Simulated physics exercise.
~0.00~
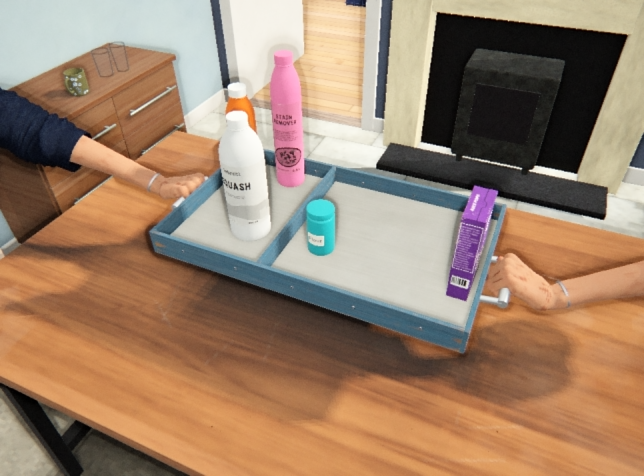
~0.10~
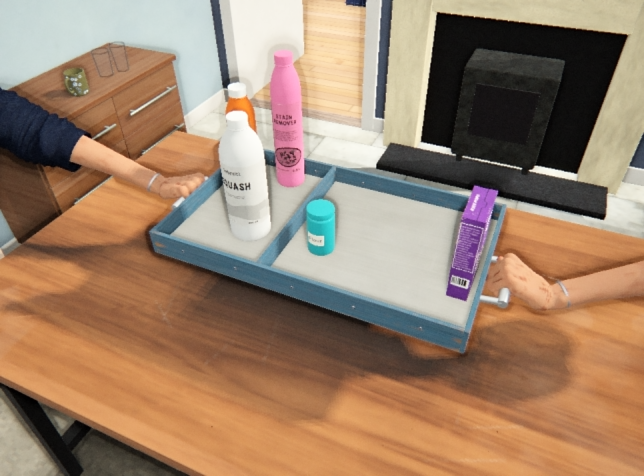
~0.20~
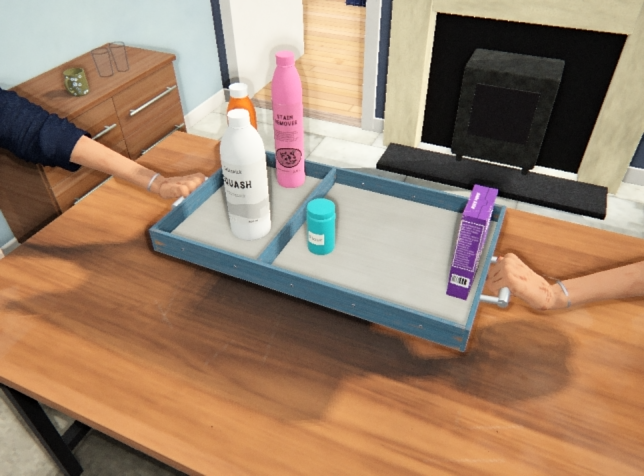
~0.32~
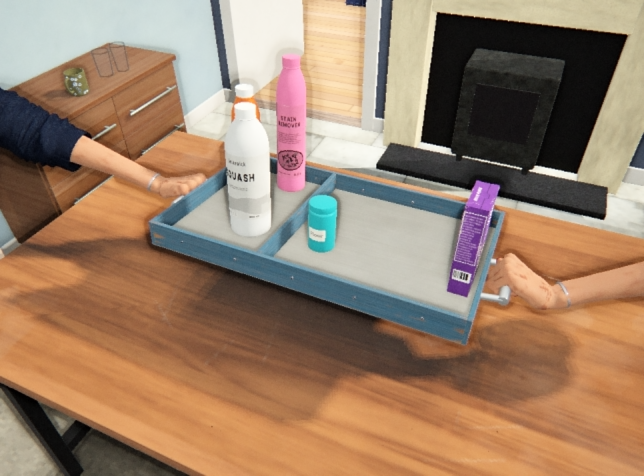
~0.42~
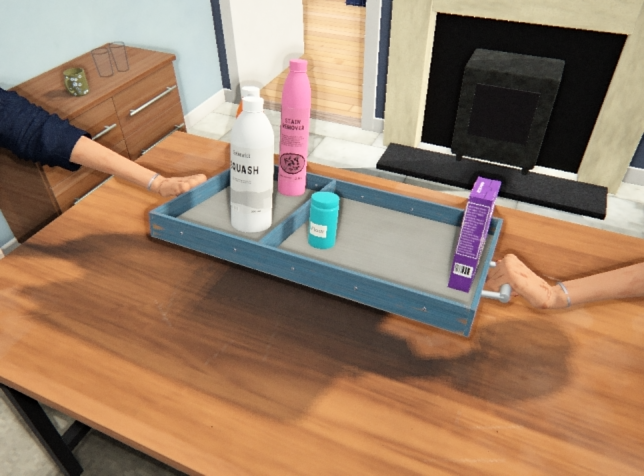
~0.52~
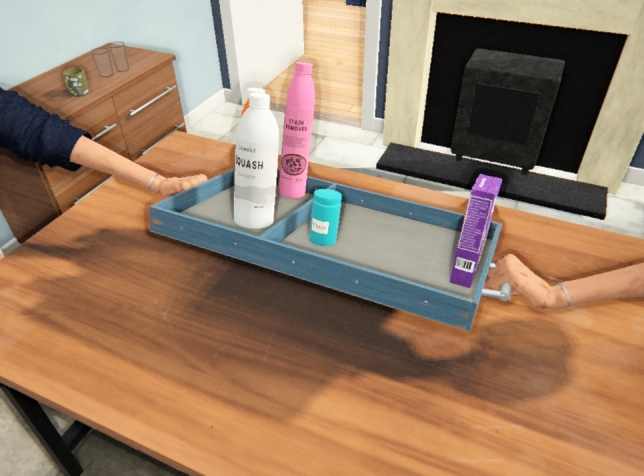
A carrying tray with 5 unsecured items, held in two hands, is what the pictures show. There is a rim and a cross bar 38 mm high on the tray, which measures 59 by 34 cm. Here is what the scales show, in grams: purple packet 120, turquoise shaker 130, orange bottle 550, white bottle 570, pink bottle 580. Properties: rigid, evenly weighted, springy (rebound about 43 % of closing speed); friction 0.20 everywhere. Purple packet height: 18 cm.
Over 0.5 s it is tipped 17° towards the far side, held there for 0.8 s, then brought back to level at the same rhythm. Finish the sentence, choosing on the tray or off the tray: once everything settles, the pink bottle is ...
... Off the tray.
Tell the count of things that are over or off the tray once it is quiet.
That makes 3.
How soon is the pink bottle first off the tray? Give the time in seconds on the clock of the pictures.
Answer: About 0.8 s.
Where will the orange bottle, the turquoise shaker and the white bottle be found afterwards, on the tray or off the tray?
Once it all settles, the orange bottle leaves its surface, the turquoise shaker stays on its surface and the white bottle stays on its surface.
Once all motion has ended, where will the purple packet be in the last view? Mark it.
Look near (489, 195) and you'll find it.
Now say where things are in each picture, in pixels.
In the first frame, tray level; pink bottle (287, 122); purple packet (470, 246).
In the second frame, tray level; white bottle (244, 177).
In the third frame, tray at 1°, far edge down; purple packet (471, 244); turquoise shaker (321, 227).
In the fourth frame, tray at 7°, far edge down; white bottle (248, 171).
In the fifth frame, tray at 13°, far edge down; purple packet (474, 235); turquoise shaker (323, 221).
In the sixth frame, tray at 16°, far edge down; pink bottle (297, 132).
Around 0.82 s, tray at 17°, far edge down; pink bottle now off the tray; orange bottle tipped 14° against what carries it; white bottle shifted 11 cm.
Around 1.12 s, tray at 17°, far edge down; orange bottle now off the tray; white bottle on its side; purple packet tipped 7° against what carries it.
Around 1.32 s, tray at 17°, far edge down; white bottle on its side; turquoise shaker shifted 19 cm; purple packet shifted 16 cm.
Around 1.82 s, tray at 1°, far edge down; white bottle on its side; purple packet shifted 16 cm; turquoise shaker shifted 19 cm.
Finally (3.4 s), off the tray, orange bottle and pink bottle; on their side or leaning hard on the tray, white bottle; not toppled but over 5 cm from the start, purple packet and turquoise shaker. Final places as that camera would see them, pink bottle near (276, 234).
